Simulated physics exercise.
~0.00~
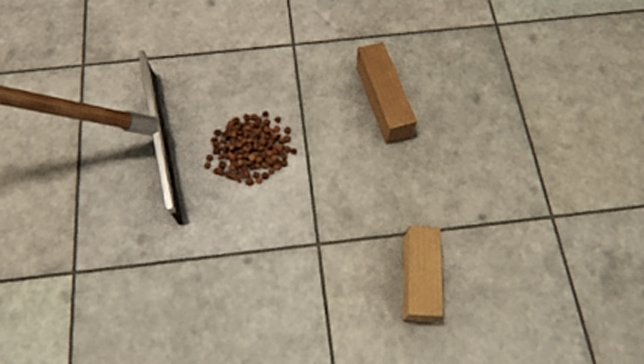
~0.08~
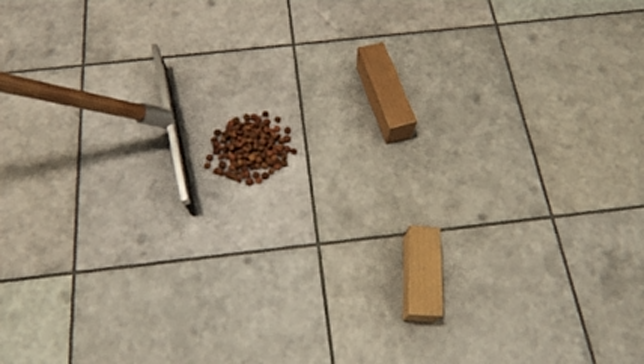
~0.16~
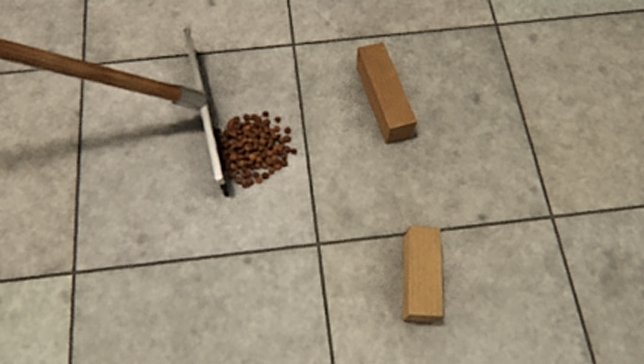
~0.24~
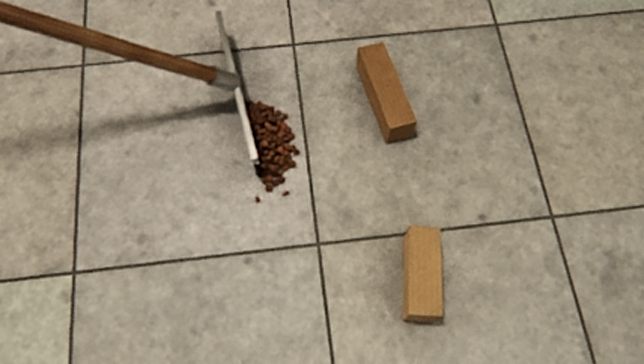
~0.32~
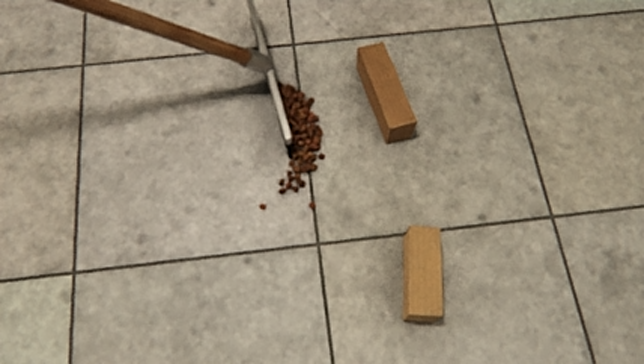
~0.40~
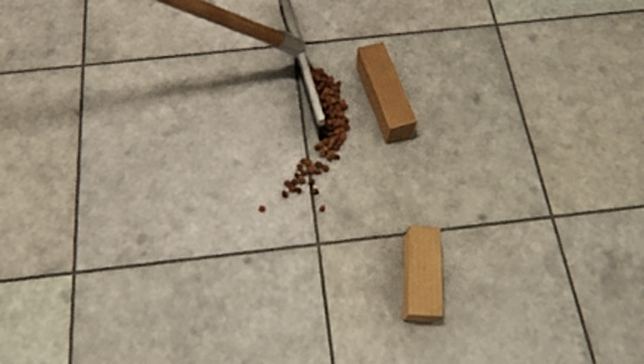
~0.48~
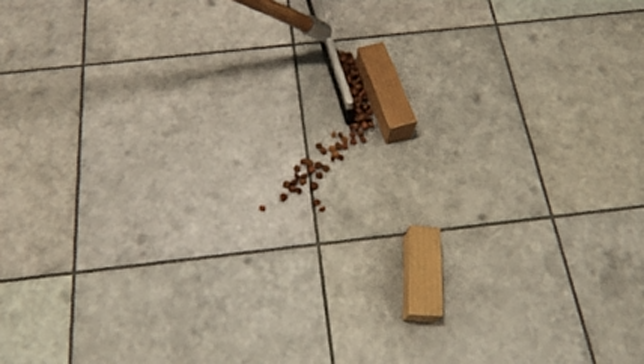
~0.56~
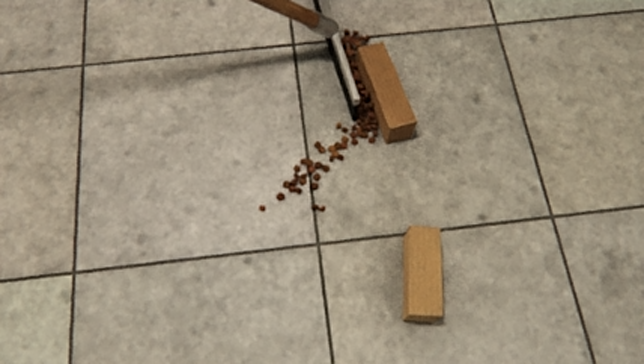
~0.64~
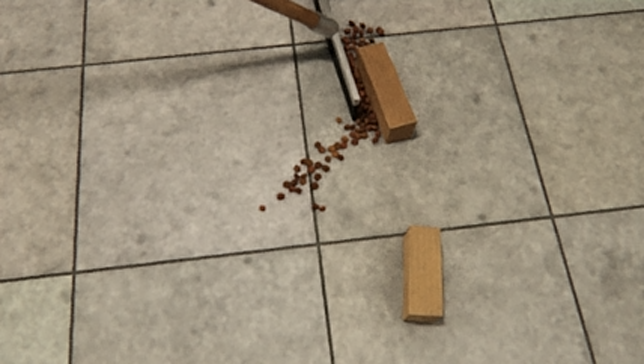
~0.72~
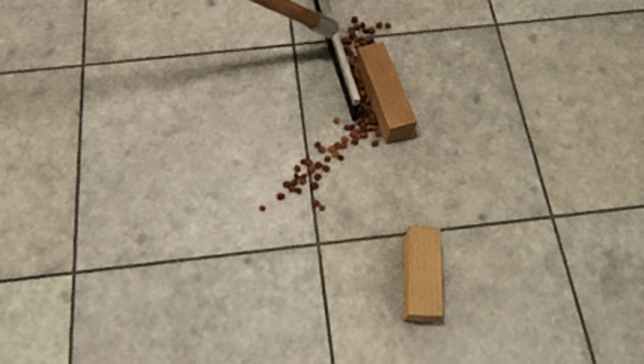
On a grey tiled floor, a squeegee with a wooden handle stands to the left of a small heap of brown kibble, with two wooden blocks lying apart on the right. The squeegee slides right and slightly up, meets the heap and pushes it along. As it advances, some bits slip past the blade's lower end and trail behind in a loose line. The blade presses the rest against the far block, and a few bits spill around its upper end. The squeegee then stops, leaving most of the kibble short of the blocks and the gap empty.
